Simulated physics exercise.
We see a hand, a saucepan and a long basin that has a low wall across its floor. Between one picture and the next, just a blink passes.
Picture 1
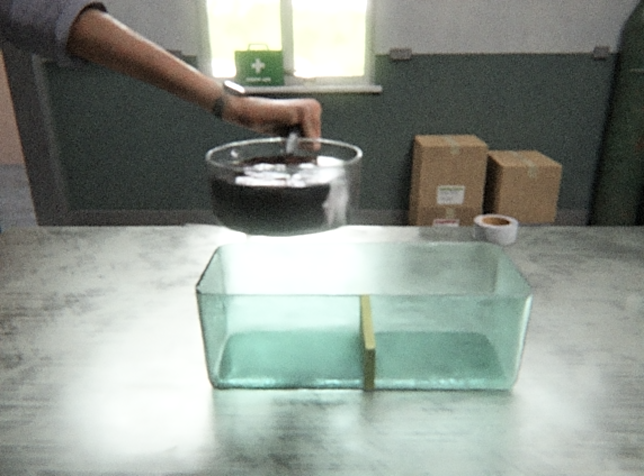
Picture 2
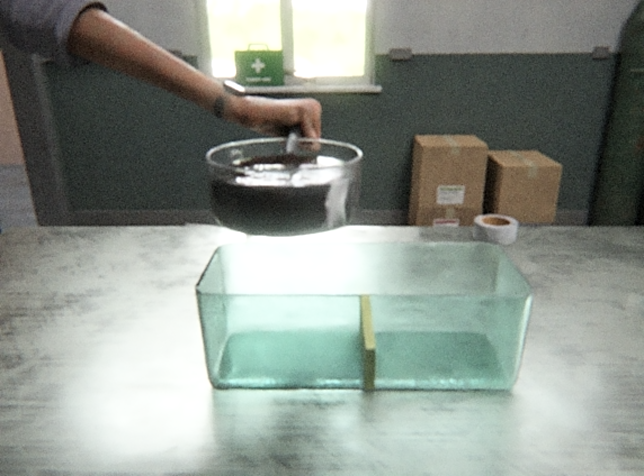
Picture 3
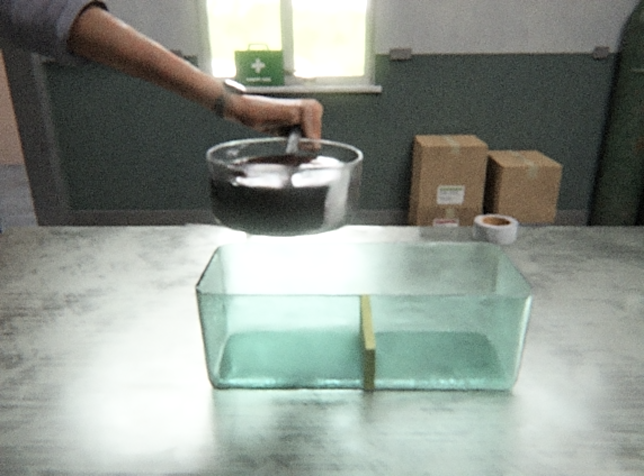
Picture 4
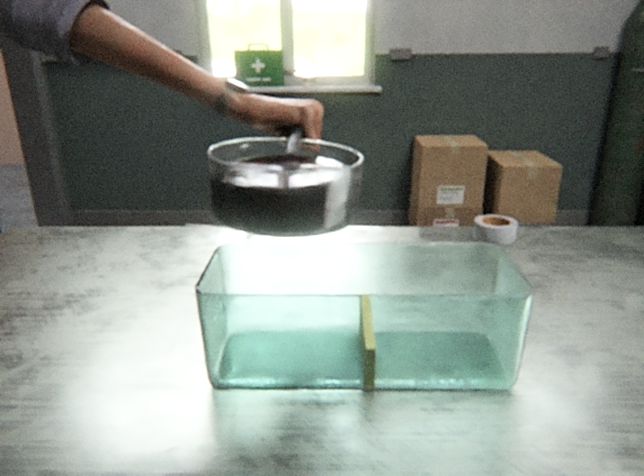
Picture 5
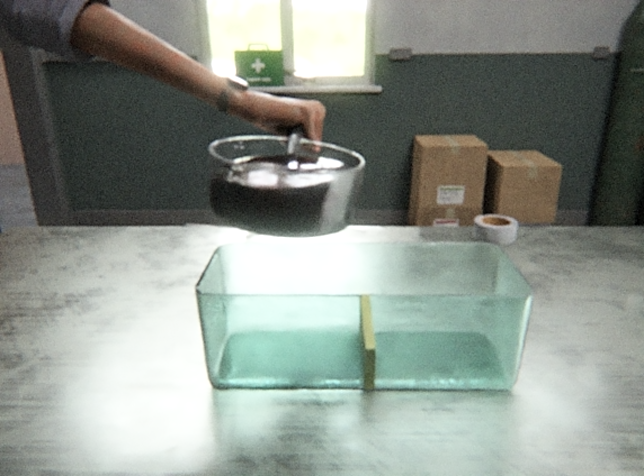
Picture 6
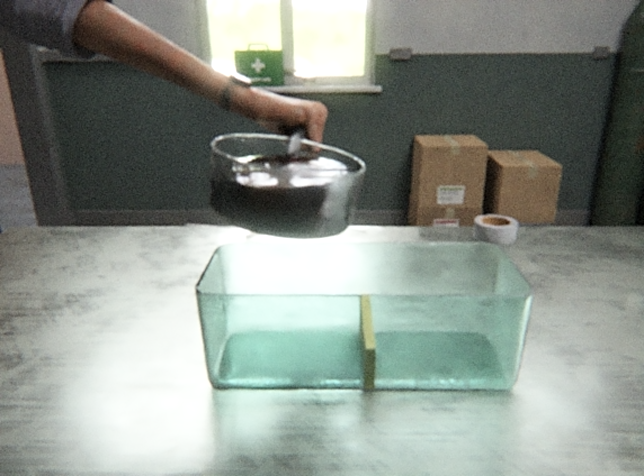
A hand holds a saucepan of dark liquid above a long basin and tilts it slightly right.
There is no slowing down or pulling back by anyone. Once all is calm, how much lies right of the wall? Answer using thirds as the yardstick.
Over two thirds of it.
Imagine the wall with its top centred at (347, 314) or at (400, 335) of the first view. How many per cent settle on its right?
Result: 95 % first, 40 % second.
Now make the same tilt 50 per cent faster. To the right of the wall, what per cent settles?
Roughly 70 %.
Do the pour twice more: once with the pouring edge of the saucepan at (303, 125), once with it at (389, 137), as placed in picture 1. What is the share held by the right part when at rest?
Roughly 35 percent on the first try and 95 percent on the second.
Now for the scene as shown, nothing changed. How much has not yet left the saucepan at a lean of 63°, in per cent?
Near 60 percent is still in there.
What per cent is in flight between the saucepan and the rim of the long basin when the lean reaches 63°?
Roughly 30 percent.
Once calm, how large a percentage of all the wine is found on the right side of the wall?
Some 75 per cent.
A moment on, the saucepan is tipped part way and 58 per cent is still to pour, 0 is left of the wall and 13 right of it.
Next, the saucepan is tipped on its side and 14 per cent is still to pour, 9 is left of the wall and 72 right of it.
Then the saucepan is tipped on its side and 3 per cent is still to pour, 19 is left of the wall and 77 right of it.
Later the saucepan is tipped on its side and 1 per cent is still to pour, 21 is left of the wall and 77 right of it.
In the end 22 per cent lies left of the wall, 77 right of it and 0 outside.
